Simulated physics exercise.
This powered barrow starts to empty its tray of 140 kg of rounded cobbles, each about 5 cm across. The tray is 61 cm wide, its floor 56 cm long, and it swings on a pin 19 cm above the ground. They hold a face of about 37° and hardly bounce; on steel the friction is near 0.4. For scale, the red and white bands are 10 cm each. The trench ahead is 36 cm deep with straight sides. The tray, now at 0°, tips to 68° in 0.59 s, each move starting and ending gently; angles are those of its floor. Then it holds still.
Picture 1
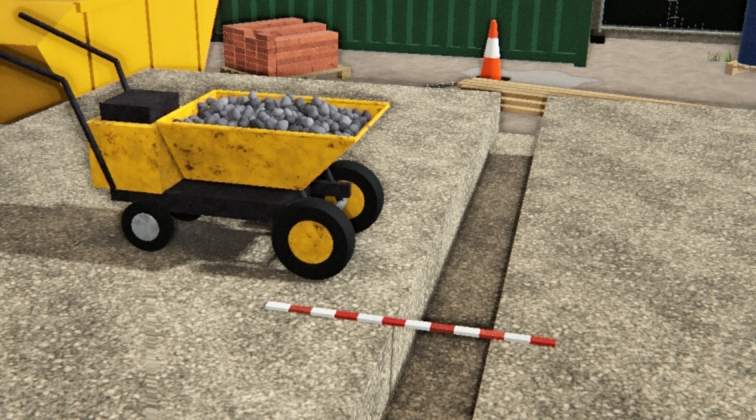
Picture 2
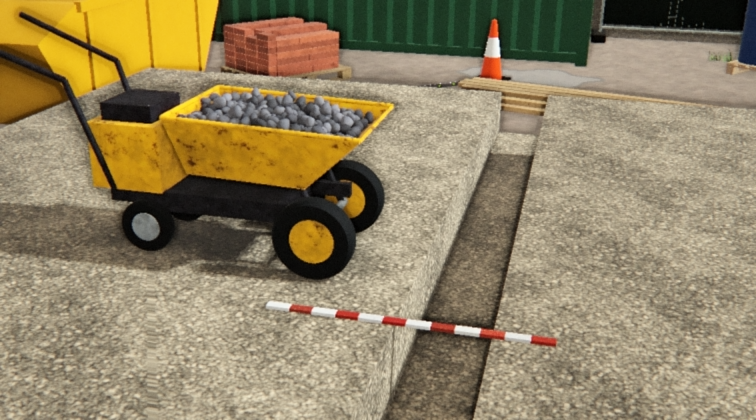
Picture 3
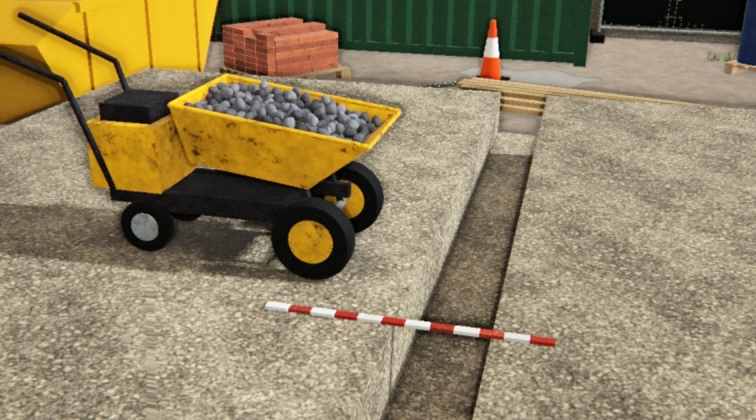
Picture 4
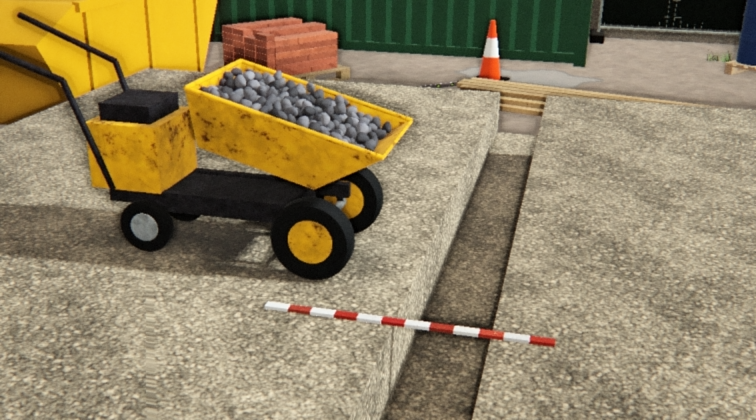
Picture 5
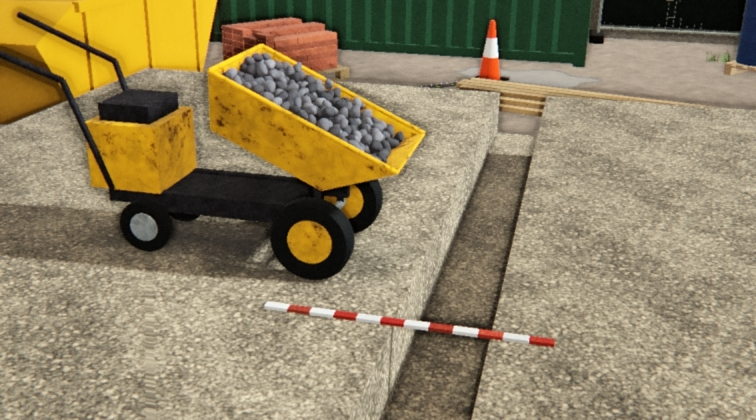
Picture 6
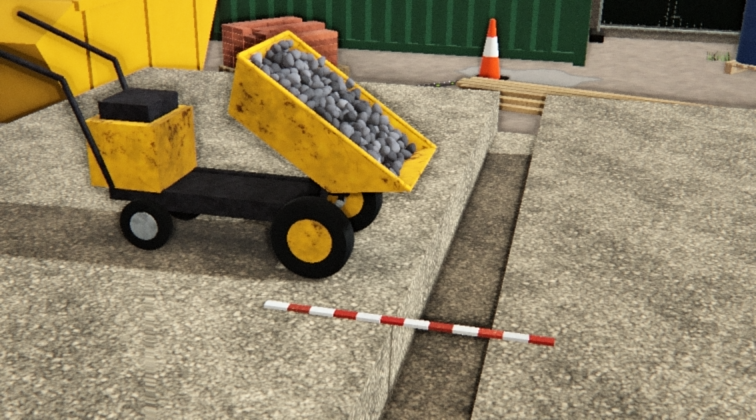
On a gravel yard, a yellow powered barrow steadily tilts its tray of grey stones rightward.
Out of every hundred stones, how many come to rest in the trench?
About 67 per cent.
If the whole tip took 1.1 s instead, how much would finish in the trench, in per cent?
Then about 85 per cent.
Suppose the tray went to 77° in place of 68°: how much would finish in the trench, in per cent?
In that case some 70 per cent.
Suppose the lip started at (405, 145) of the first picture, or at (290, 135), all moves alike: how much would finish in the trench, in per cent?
About 25 and 85 per cent.
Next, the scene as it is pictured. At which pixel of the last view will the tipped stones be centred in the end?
Near (486, 319).
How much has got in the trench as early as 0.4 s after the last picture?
Some 30 per cent.
Then, 0.1 s after the last picture the floor is at 57°, 100 % in the tray; the foremost stones are at (430, 193).
Then, 0.4 s after the last picture the floor is at 68°, 70 % in the tray, 29 % in the trench, 1 % past the trench; the foremost stones are at (513, 253).
Then, 0.7 s after the last picture the floor is at 68°, 11 % in the tray, 55 % in the trench, 34 % past the trench; the foremost stones are at (691, 295).
Then, 2.7 s after the last picture the floor is at 68°, 0 % in the tray, 67 % in the trench, 33 % past the trench; the foremost stones are past the picture's edge.
